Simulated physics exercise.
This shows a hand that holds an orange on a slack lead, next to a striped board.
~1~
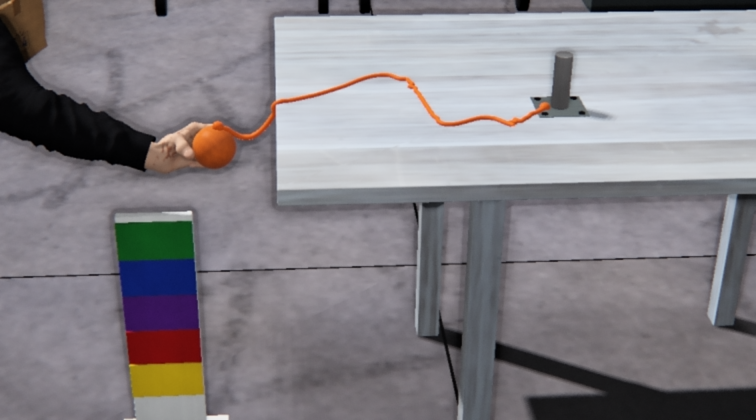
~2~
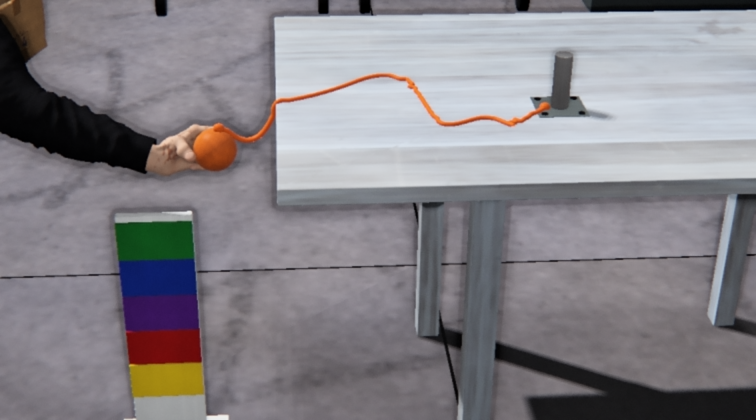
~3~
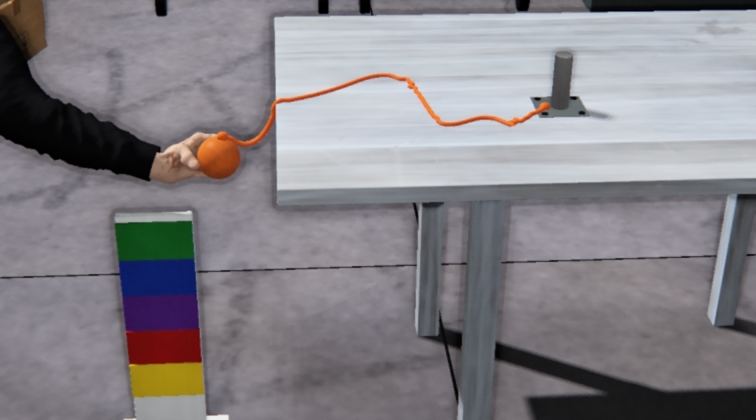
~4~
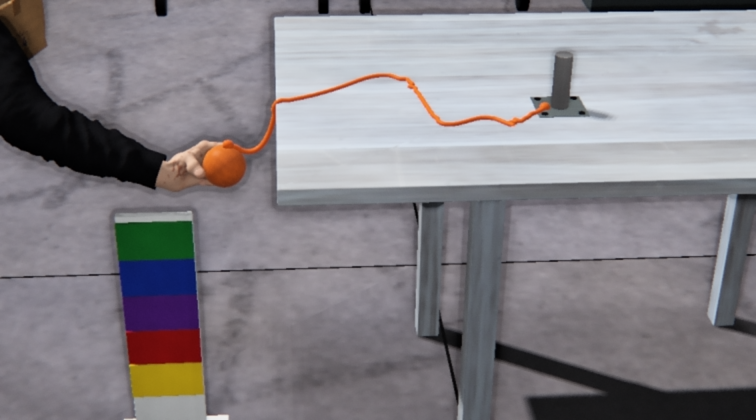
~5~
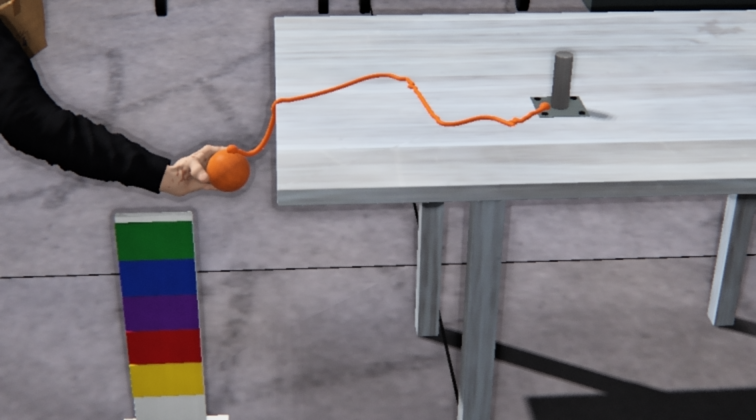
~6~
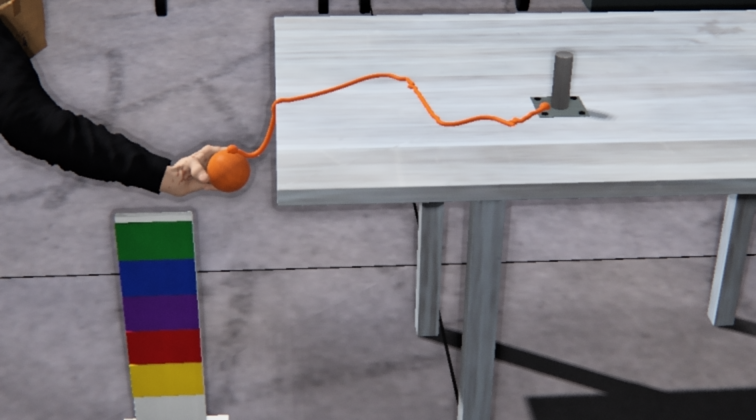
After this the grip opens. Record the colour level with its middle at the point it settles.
Colour at middle: Red.
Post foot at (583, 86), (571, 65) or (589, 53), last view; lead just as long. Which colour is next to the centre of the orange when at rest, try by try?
Result 1: Purple. Result 2: Purple. Result 3: Blue.
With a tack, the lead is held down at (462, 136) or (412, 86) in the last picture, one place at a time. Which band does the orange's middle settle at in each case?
Going through them one at a time, the answers are purple; green.
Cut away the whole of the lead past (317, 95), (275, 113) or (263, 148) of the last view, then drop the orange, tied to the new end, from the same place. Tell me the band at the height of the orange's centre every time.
Green; blue; purple.
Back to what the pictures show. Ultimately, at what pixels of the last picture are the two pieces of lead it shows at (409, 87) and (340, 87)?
You'll find the first mark at (293, 110) and the second mark at (277, 194).
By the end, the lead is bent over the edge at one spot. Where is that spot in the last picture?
Near (407, 80).
Soon after, orange near (274, 317); level with purple.
Then, orange near (282, 341); level with red.
At rest, orange near (286, 344); level with red. The red one.
